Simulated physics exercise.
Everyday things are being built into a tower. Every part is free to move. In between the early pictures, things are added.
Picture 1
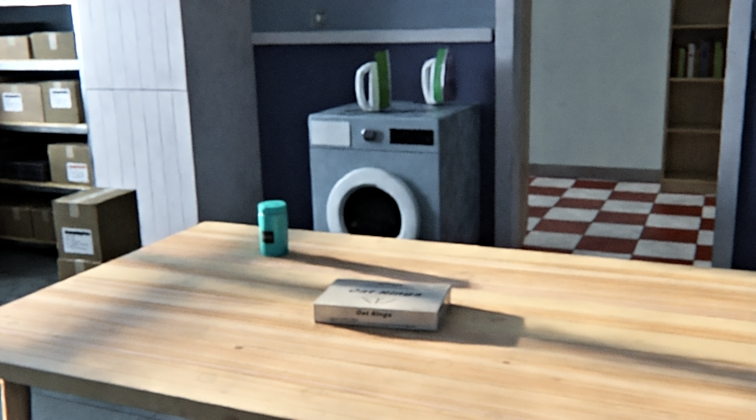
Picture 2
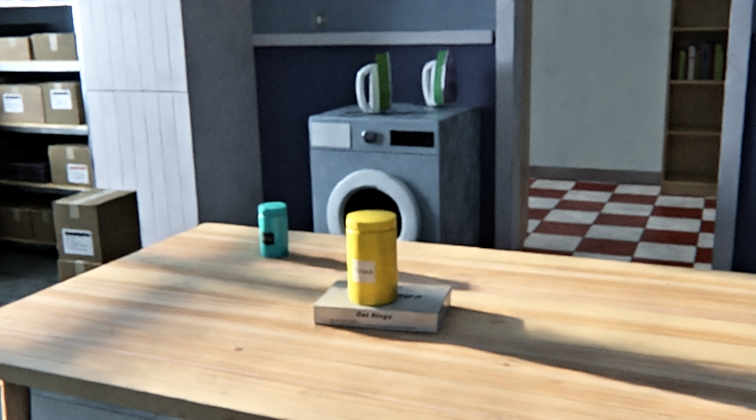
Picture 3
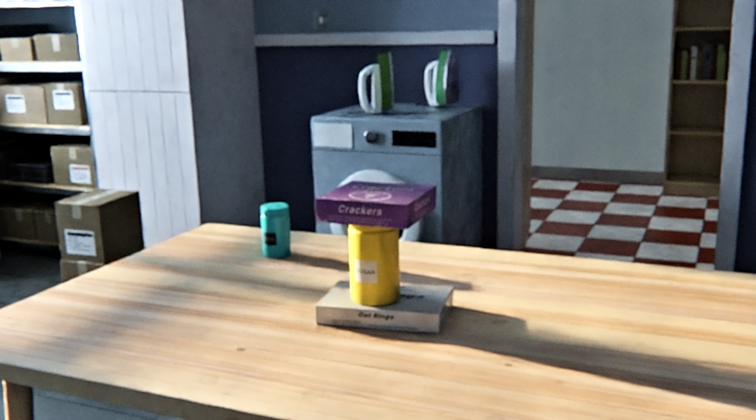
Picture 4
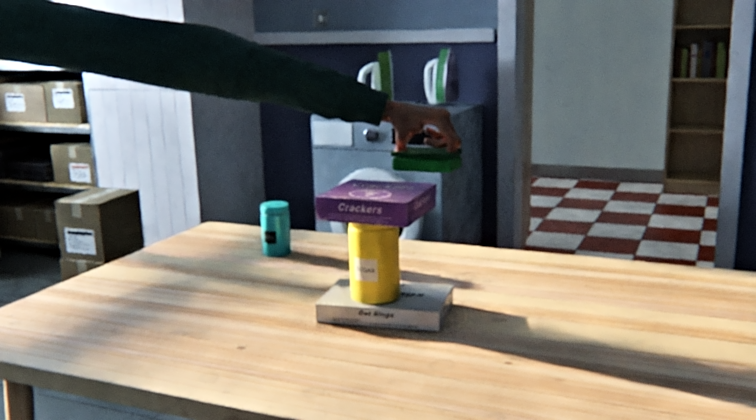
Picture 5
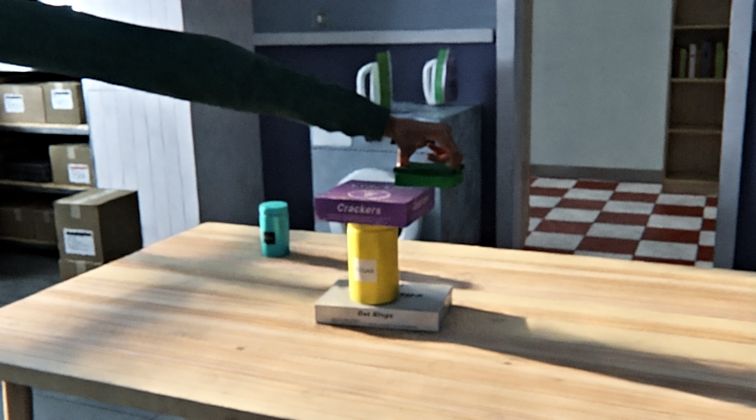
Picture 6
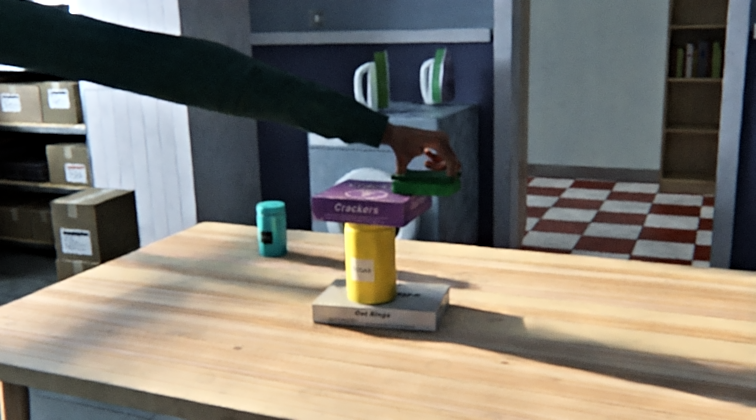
On a wooden table, a jar and purple box are stacked, then a hand lowers a green sponge.
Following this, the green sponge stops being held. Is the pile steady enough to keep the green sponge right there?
No, the pile comes apart.
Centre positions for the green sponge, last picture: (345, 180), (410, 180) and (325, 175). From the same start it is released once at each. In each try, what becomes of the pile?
So the first time it stays intact, the second time it stays intact, and the third time it tips over.
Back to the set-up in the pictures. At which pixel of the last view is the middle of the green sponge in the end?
Close to pixel (479, 349).
Then, 0.40 s after the last picture, green sponge now fallen.
Then, 0.50 s after the last picture, things are still on the move.
Then, 1.00 s after the last picture, nothing new.
At rest, fallen, green sponge; the other 4 in place. Seen from the same camera at the end, green sponge near (480, 349). The pile gives way.
